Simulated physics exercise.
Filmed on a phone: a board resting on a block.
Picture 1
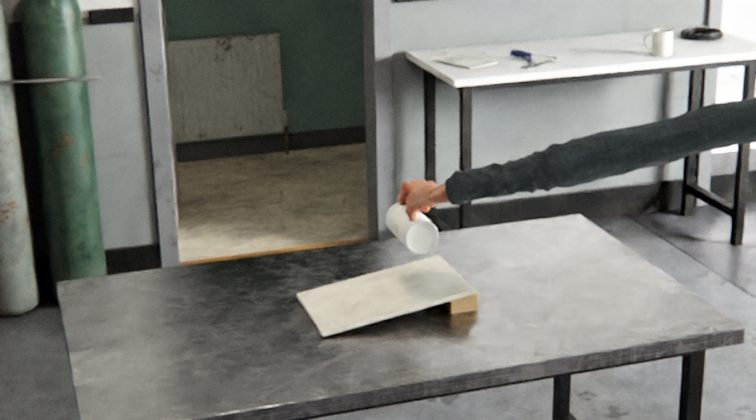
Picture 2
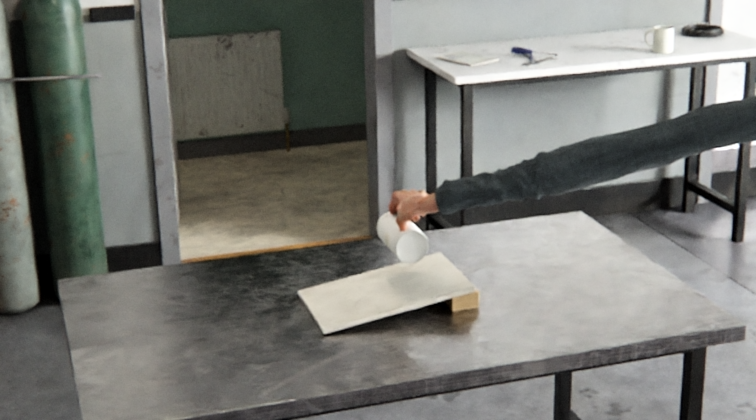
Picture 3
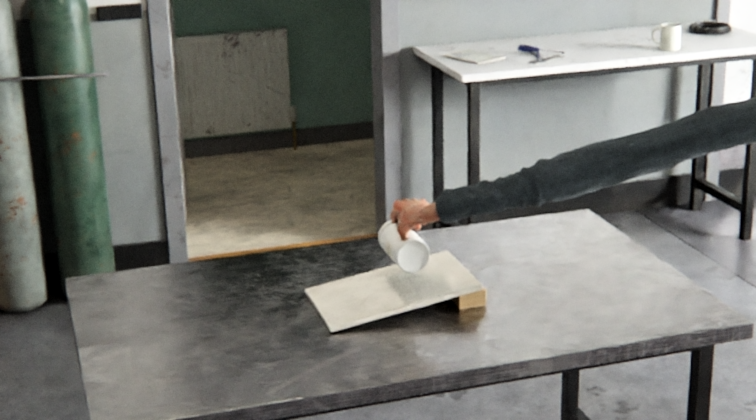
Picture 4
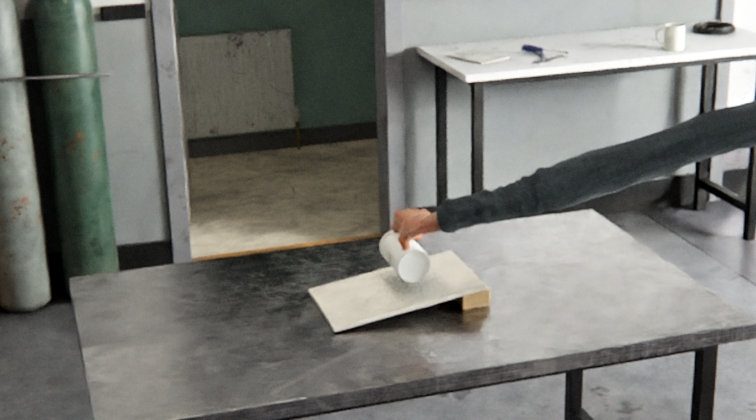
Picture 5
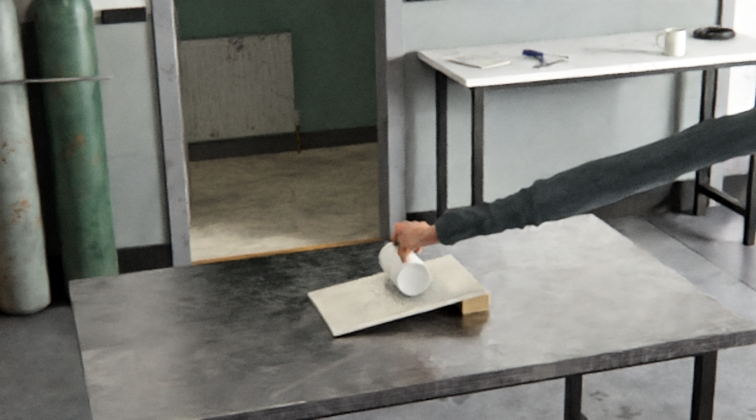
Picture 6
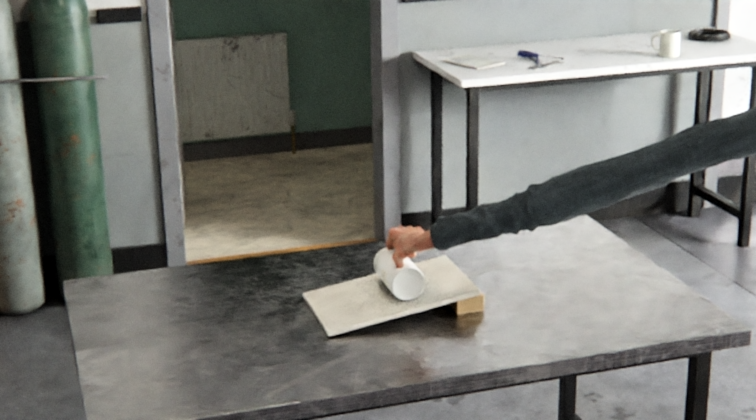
In a workshop, a hand lowering a white jar on its side onto a sloping board propped on a block.
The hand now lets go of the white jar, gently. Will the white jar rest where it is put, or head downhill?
As it turns out, it runs down the board.
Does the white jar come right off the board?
It leaves the board.
Then, 1.20 s after the last picture, white jar now off the board.
Then, 2.10 s after the last picture, things are still on the move.
By the end, off the board, white jar. The white jar goes downhill.
